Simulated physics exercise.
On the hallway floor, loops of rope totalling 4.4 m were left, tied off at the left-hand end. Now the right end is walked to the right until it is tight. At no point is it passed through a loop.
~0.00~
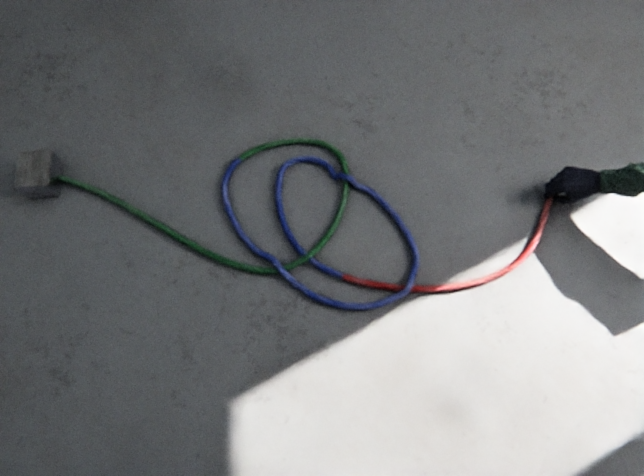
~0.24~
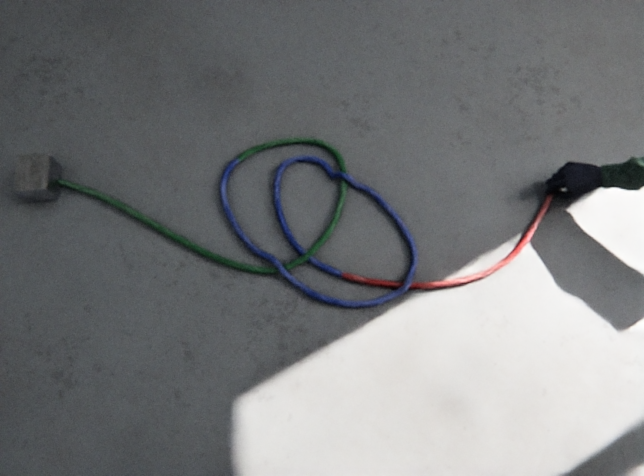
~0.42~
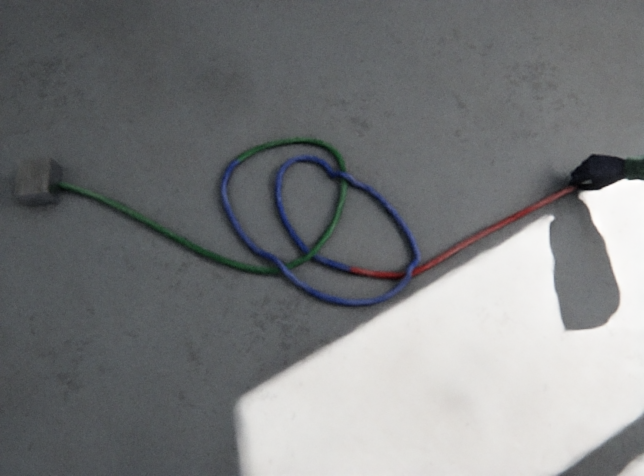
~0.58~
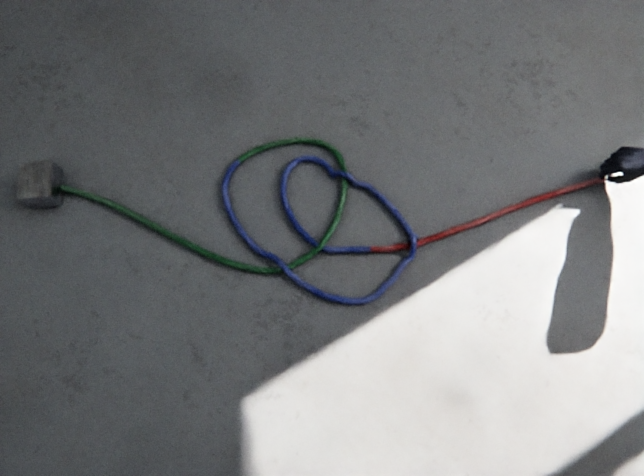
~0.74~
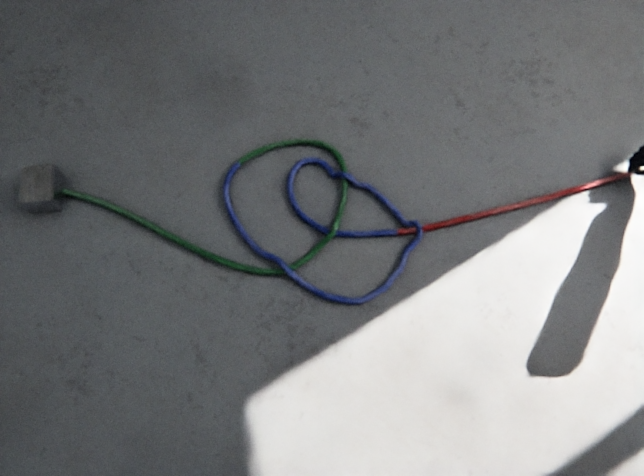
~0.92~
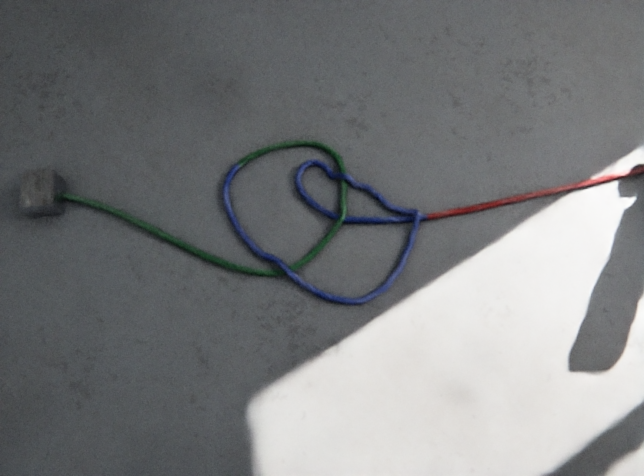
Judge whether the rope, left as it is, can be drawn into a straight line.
It can be drawn straight.
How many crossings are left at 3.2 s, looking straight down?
The total stands at 1.
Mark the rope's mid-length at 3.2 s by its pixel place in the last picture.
About (421, 206).
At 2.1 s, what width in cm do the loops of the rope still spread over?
The spread comes to around 44 cm.
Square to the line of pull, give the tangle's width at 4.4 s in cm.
About 28 cm.
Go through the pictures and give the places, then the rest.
The first frame shows crossings (274, 271) blue over green, (309, 258) green over blue, (346, 172) blue over green, (410, 289) blue over red; rope runs through (176, 236) (324, 144) (319, 298) (313, 159) (459, 286); grip (550, 198).
In the second frame, rope runs through (176, 237) (319, 297) (457, 282); grip (552, 193).
In the third frame, rope runs through (177, 238) (321, 296) (456, 249); grip (575, 186).
In the fourth frame, rope runs through (179, 240) (324, 295) (476, 223); grip (605, 178).
In the fifth frame, rope runs through (181, 242) (326, 296) (503, 209); grip (633, 172).
In the sixth frame, rope runs through (182, 245) (319, 145) (327, 296) (309, 163) (531, 195).
By 2.1 s, the ends are 2.6 m apart, loops still 44 cm across.
By 3.2 s, the ends are 3.3 m apart, loops still 27 cm across.
By 4.4 s, the ends are 4.0 m apart, loops still 28 cm across.
By 5.6 s, the ends are 4.4 m apart, and it runs straight.
By 5.9 s, the ends are 4.4 m apart, and it runs straight.
